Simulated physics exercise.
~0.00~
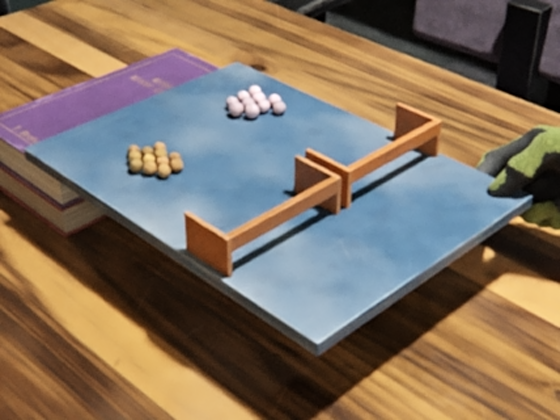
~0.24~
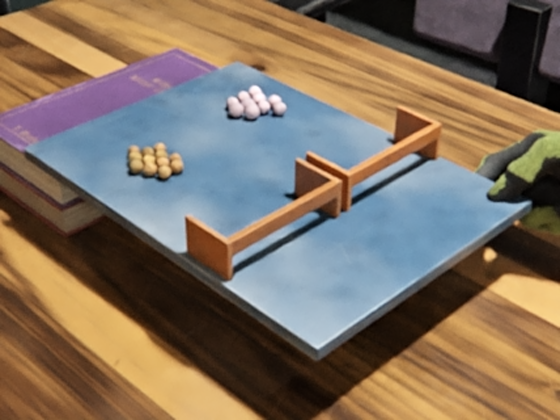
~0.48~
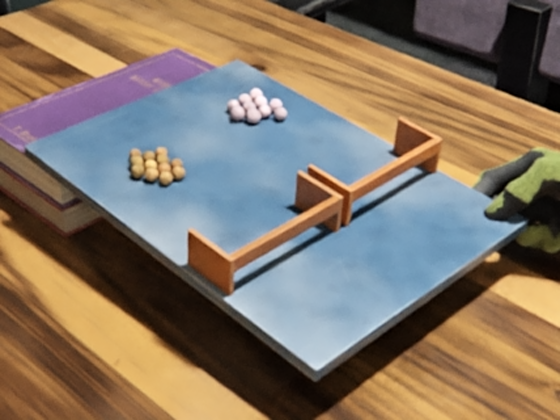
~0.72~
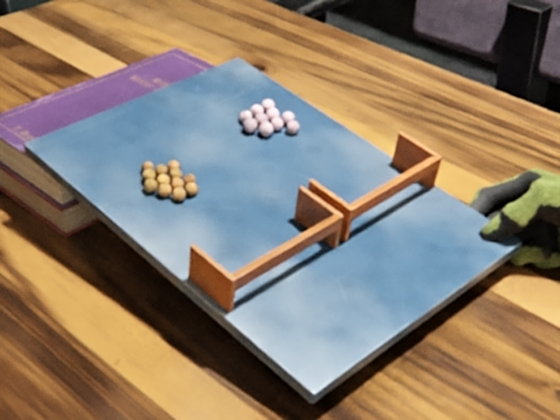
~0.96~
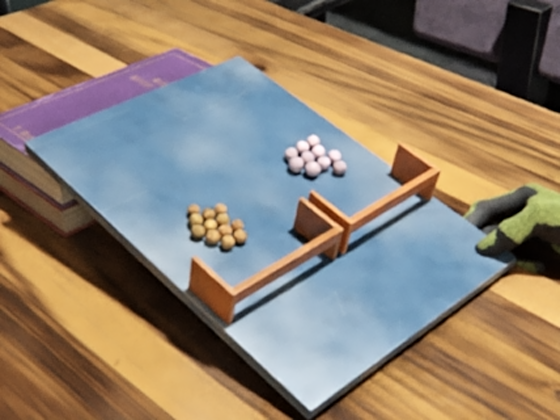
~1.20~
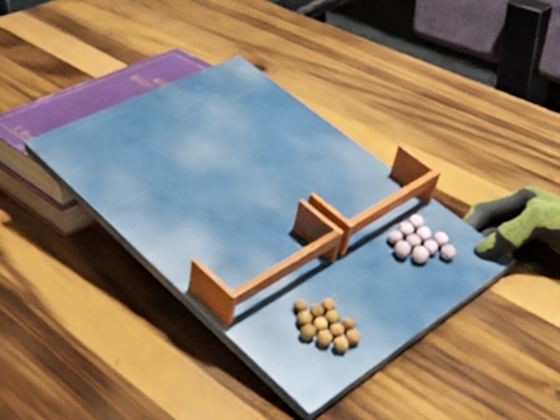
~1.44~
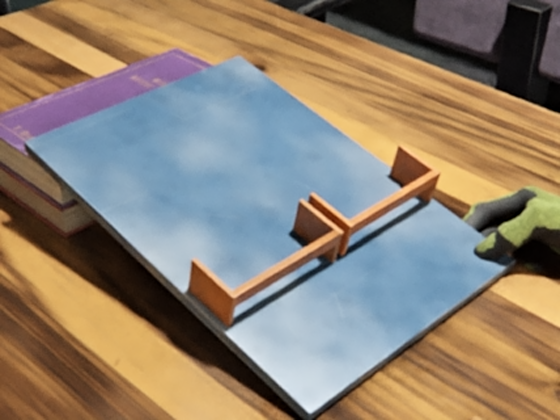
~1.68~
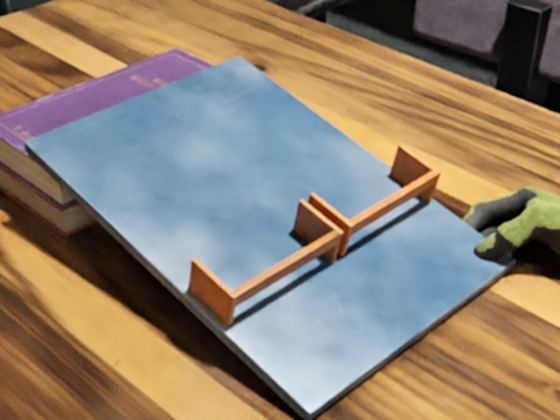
The clip shows a blue board propped on books, its free end lowered by a green-gloved hand, as clusters of tan and pale pink balls roll down, pass the two orange barriers and leave view, the tilted board ending up empty except for the barriers.
